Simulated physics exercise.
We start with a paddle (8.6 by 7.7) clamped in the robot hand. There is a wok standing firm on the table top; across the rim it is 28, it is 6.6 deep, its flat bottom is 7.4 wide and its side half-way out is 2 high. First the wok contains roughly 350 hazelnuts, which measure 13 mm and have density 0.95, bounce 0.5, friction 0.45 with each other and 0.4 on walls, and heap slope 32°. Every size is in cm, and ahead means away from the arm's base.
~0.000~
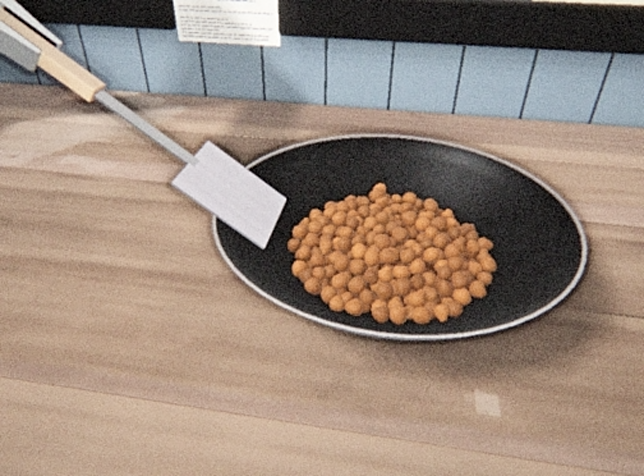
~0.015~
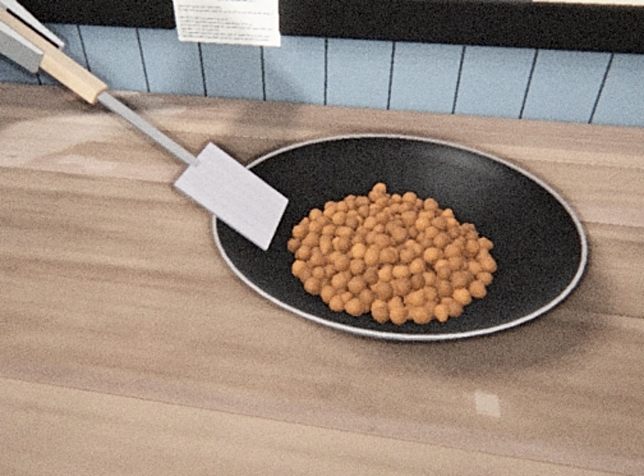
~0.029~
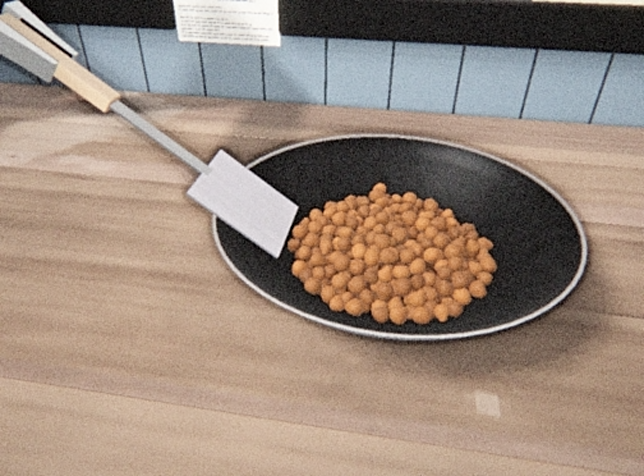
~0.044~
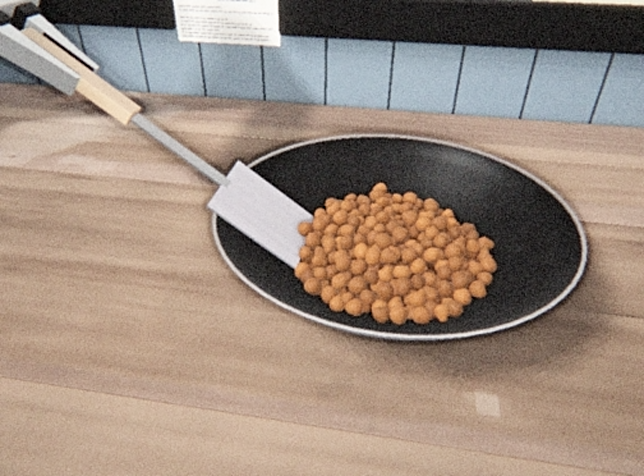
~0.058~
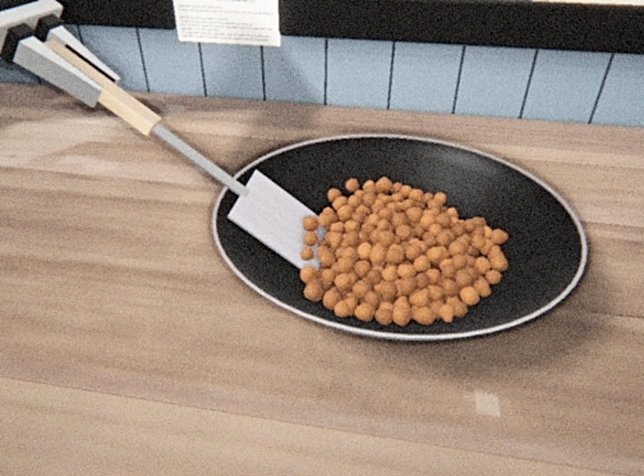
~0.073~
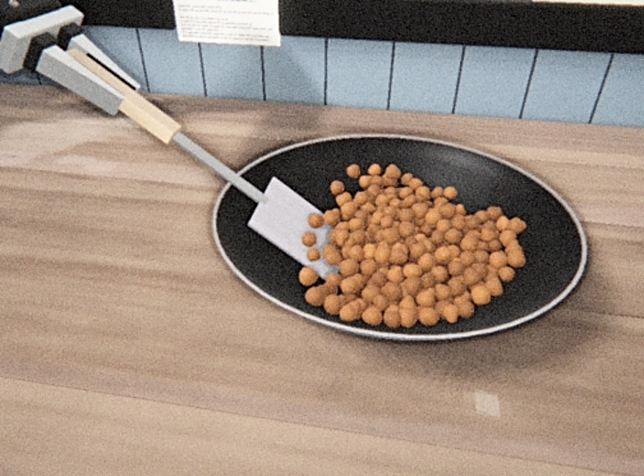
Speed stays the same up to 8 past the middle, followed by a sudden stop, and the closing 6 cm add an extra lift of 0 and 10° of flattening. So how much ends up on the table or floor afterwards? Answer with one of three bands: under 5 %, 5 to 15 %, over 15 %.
Over 15 %.
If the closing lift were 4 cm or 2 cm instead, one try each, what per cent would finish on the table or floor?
Near 35 and 45 percent respectively.
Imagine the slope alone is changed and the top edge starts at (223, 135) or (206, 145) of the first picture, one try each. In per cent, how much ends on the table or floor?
Some 40 and 30 per cent.
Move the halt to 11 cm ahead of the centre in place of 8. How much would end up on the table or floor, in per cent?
Estimate: Approx. 50 %.
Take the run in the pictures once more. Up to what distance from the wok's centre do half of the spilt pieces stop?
Roughly 28 cm from the middle.
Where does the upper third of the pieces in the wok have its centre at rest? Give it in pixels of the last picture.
About (504, 239).
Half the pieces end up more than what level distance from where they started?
Roughly 9 cm.
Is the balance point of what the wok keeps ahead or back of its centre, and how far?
4.5 cm ahead.
After 0.11 s, sloping 37°, highest piece 7 above the table; 351 in the wok.
After 0.15 s, sloping 34°, highest piece 8 above the table; 349 in the wok, 2 on the blade or in flight.
After 0.36 s, sloping 27°, highest piece 8 above the table; 261 in the wok, 59 on the table or floor, 31 on the blade or in flight.
After 1.41 s, sloping 27°, highest piece 7 above the table; 261 in the wok, 90 on the table or floor.
In the end, 261 in the wok, 90 on the table or floor. That is 26 % on the table or floor.
